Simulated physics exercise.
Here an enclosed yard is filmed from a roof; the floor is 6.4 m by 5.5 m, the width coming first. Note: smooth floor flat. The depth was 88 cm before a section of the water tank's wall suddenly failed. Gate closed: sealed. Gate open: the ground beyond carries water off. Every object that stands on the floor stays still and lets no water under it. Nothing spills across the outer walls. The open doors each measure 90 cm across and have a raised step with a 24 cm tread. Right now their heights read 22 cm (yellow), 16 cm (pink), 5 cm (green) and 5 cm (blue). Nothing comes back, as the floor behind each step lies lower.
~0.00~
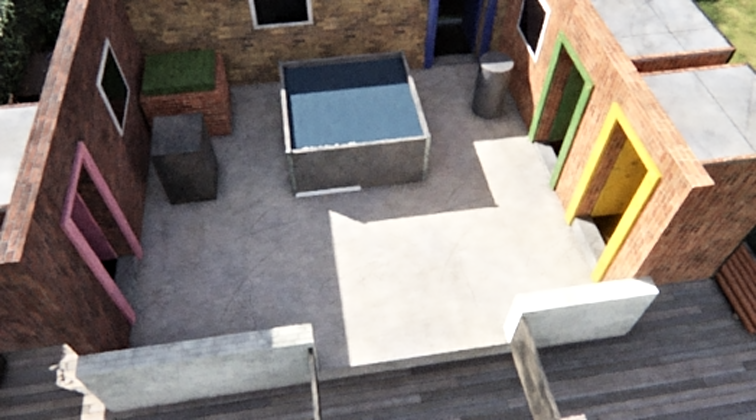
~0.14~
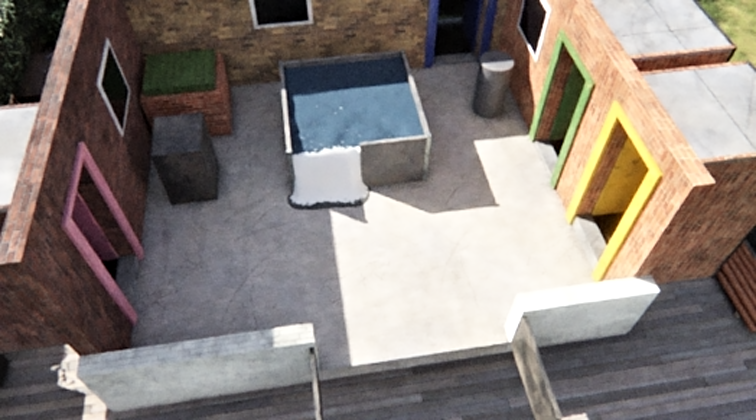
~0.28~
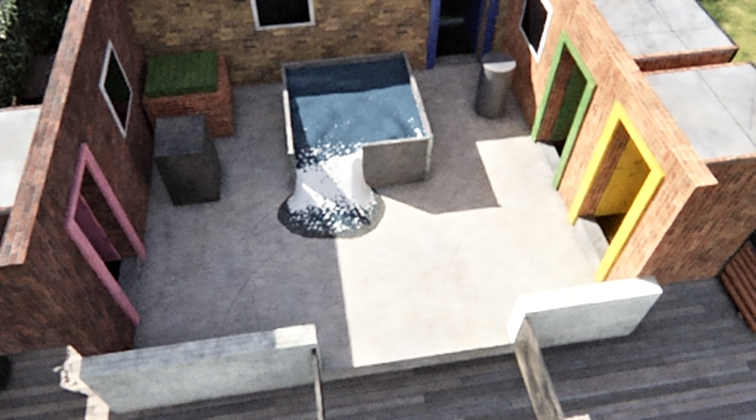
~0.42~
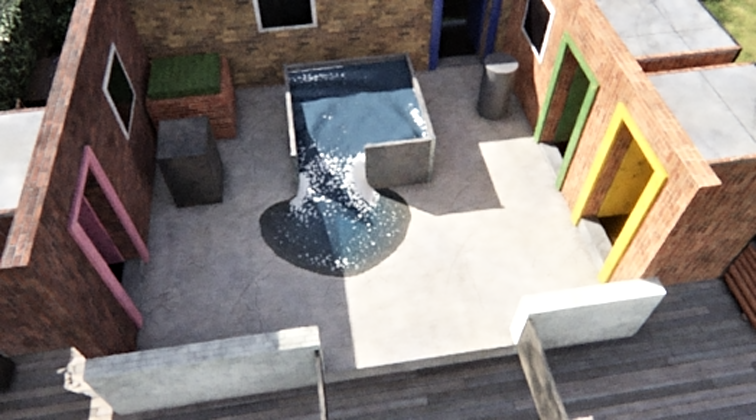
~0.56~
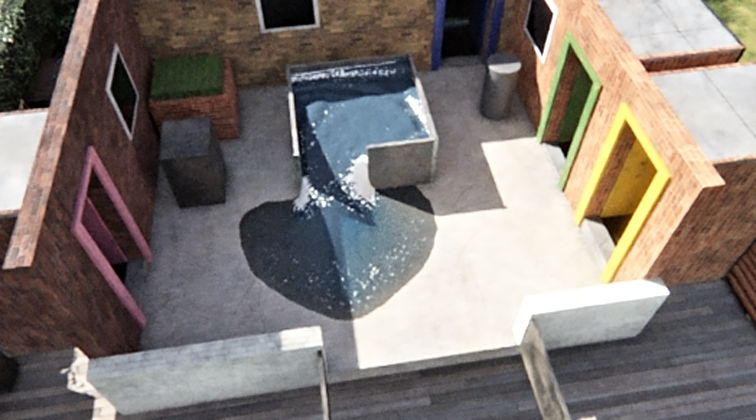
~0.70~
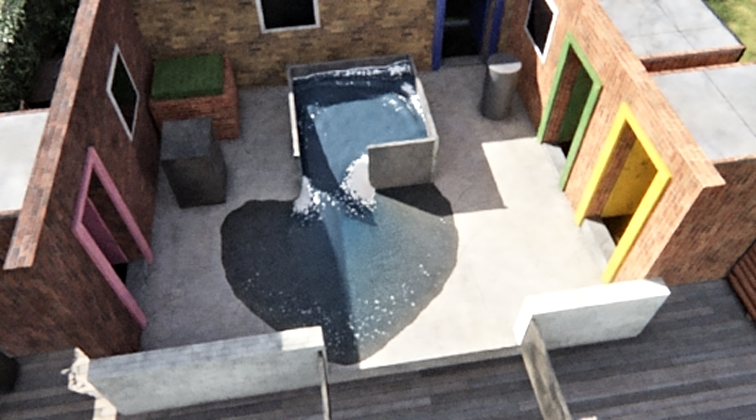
Water bursts through the front of a square grey tank at the back of a brick-walled yard, seen from high above, pouring onto the pale floor. A pink doorway stands on the left near a dark box and a grass-topped brick planter, with green and yellow doorways on the right. White foam spills first, then a dark sheet fans toward the low front walls, while the view barely shifts.
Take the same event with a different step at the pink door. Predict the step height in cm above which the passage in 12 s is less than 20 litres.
About 14.5 cm of height.
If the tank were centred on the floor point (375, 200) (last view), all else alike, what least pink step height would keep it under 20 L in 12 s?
Then about 11.0 centimetres at the least.
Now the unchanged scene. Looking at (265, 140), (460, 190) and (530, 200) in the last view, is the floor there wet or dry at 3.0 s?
Listed order - unwetted, unwetted, unwetted.
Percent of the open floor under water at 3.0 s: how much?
Approximately 45 % of the floor.
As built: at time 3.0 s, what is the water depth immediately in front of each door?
Door by door in centimetres - yellow 4, pink 16, green 0, blue 0.
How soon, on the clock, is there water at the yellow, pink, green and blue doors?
Yellow at 2.4 seconds, pink at 1.4 seconds, green at 4.5 seconds, blue at 9.5 seconds.
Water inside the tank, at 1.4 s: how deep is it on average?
Average depth: Approx. 58 cm.
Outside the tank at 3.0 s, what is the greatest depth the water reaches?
Up to some 32 cm.
After 1.4 s water covers 40 % of the floor, deepest (44 cm) near (330, 203); it has not reached the pink door.
After 3.0 s water covers 45 % of the floor, deepest (32 cm) near (239, 369); 16 cm at the pink door, 7 litres in over its 16 cm step.
After 12.0 s water covers 90 % of the floor, deepest (12 cm) near (289, 128); 6 cm at the pink door, 13 litres in over its 16 cm step.
At the pink door as built, the water arrived by 1.5 s and peaked near 21 cm at 2.4 s.
With a step of 13 cm, 31 litres would have come in within the 12 s; with 18 cm, 6 litres. So under 20 litres takes about 14.5 cm.
